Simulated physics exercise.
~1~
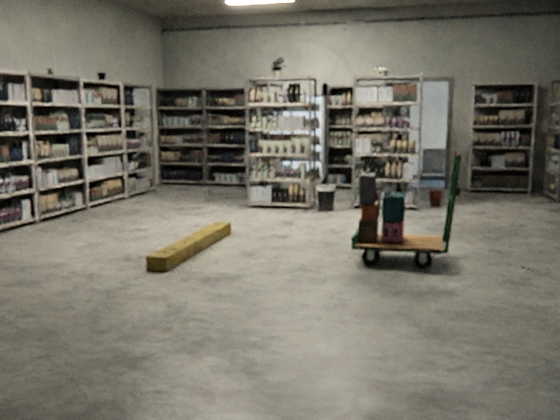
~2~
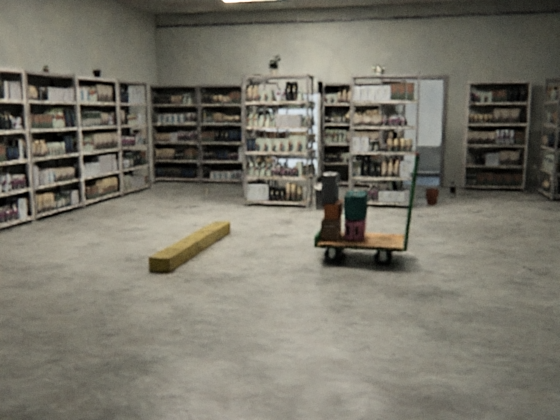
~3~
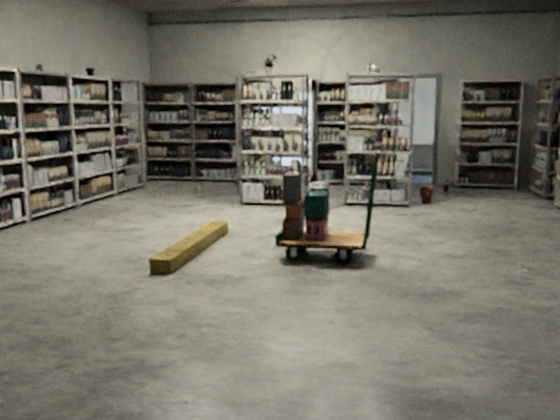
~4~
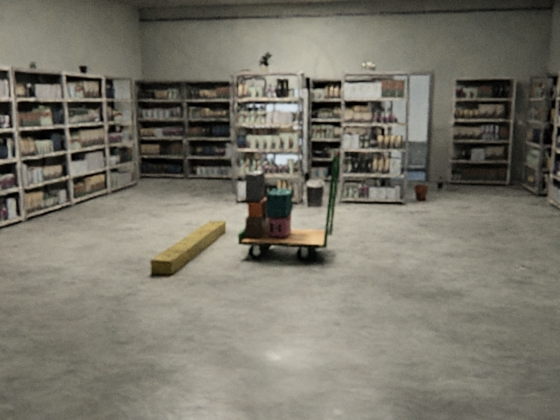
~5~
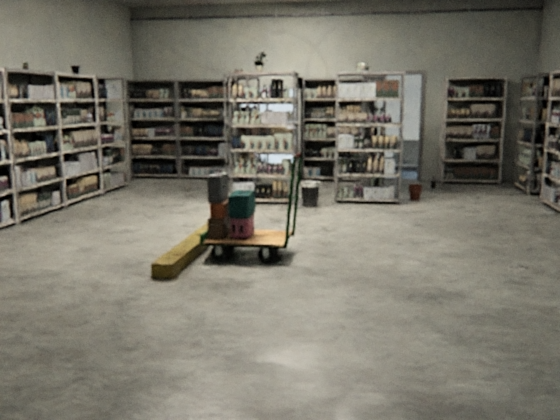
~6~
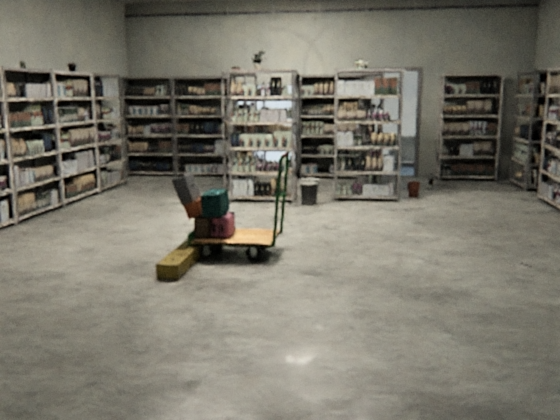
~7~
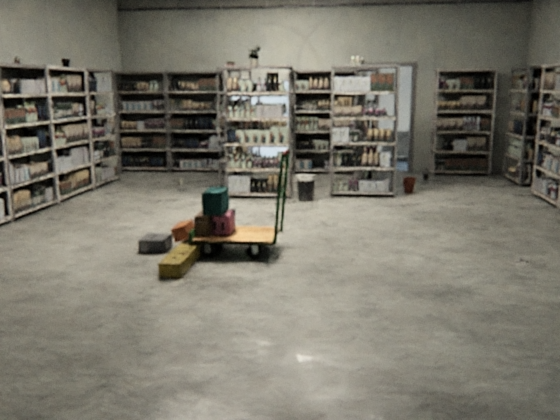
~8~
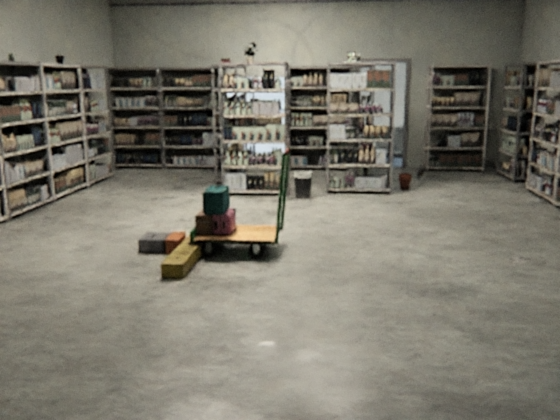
We see a goods trolley stacked with boxes roll left across a storeroom floor until it stops at a yellow kerb, where a grey box and an orange one topple off the front onto the floor, while the teal, pink and brown items stay on the deck.
